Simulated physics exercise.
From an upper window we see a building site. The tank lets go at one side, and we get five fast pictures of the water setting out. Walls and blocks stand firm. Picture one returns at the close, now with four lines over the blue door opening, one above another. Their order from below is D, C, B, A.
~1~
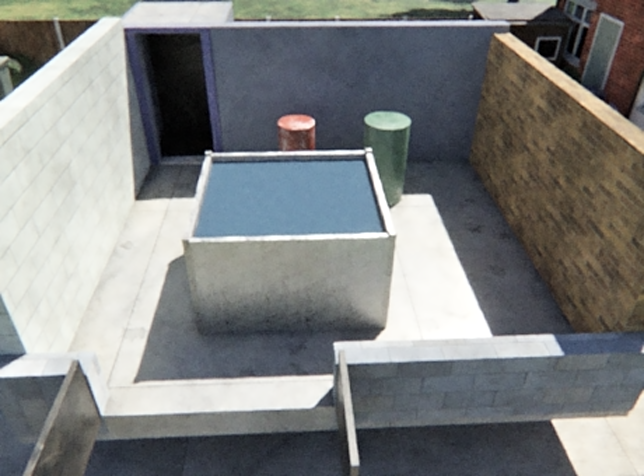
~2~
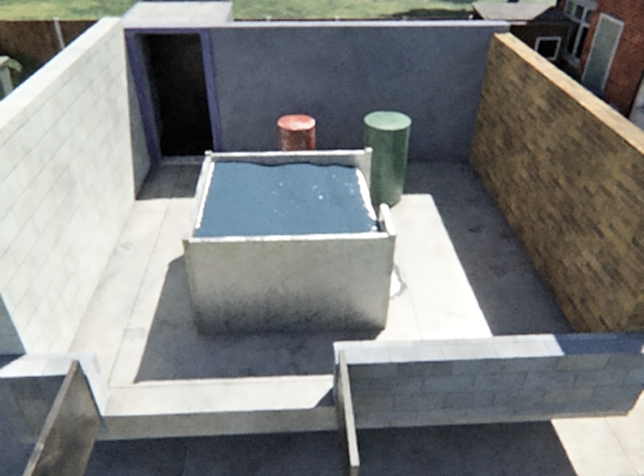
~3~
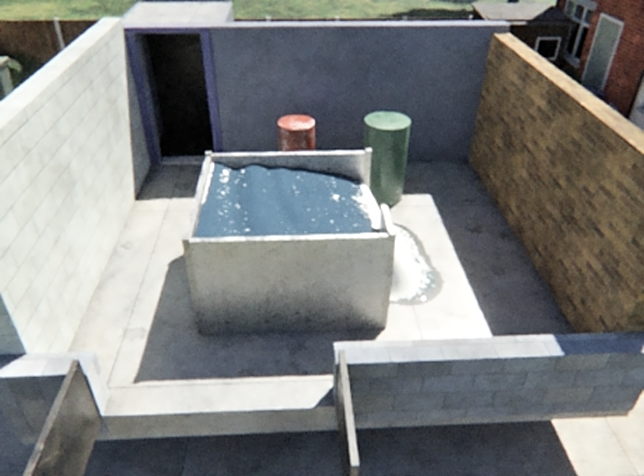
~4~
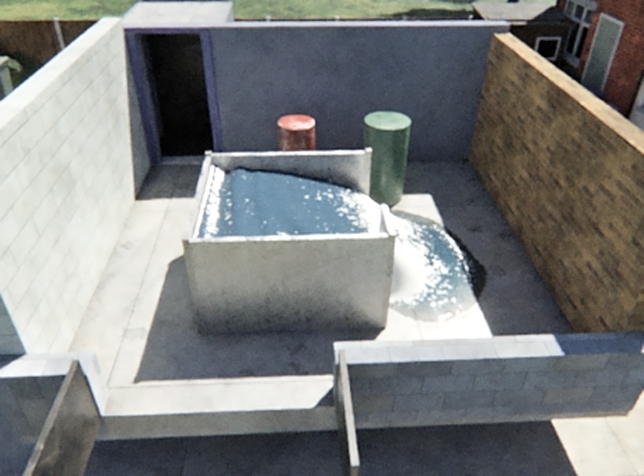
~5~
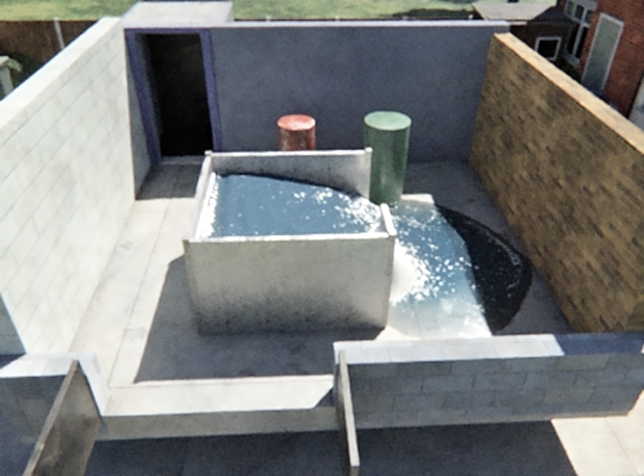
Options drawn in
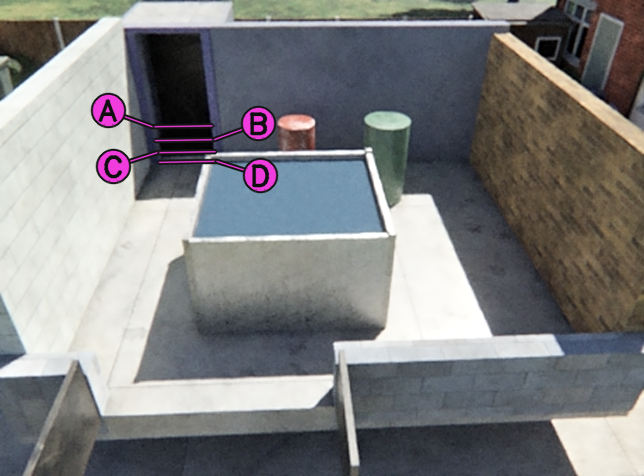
Water lies flat and still in a square grey tank inside a walled concrete yard, near a red and a green barrel. Its surface turns choppy and it starts pouring out over the tank's right side, then the foaming puddle spreads rightward across the floor, reaching into the shade by the brown brick wall.
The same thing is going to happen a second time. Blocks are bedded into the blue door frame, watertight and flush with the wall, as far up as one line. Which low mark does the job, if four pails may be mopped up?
C is the one.
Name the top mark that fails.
Here it is mark D.
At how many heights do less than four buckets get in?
Three.
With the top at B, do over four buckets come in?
No.
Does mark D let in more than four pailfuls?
Yes, that goes wrong.
On the marked copy, A at (182, 126); B at (184, 140); C at (186, 152); D at (187, 161); from the bottom up D, C, B, A.
With A, nothing gets over.
With B, nothing gets over.
With C, a splash gets over, under a bucket.
With D, dozens of bucketfuls pour in.
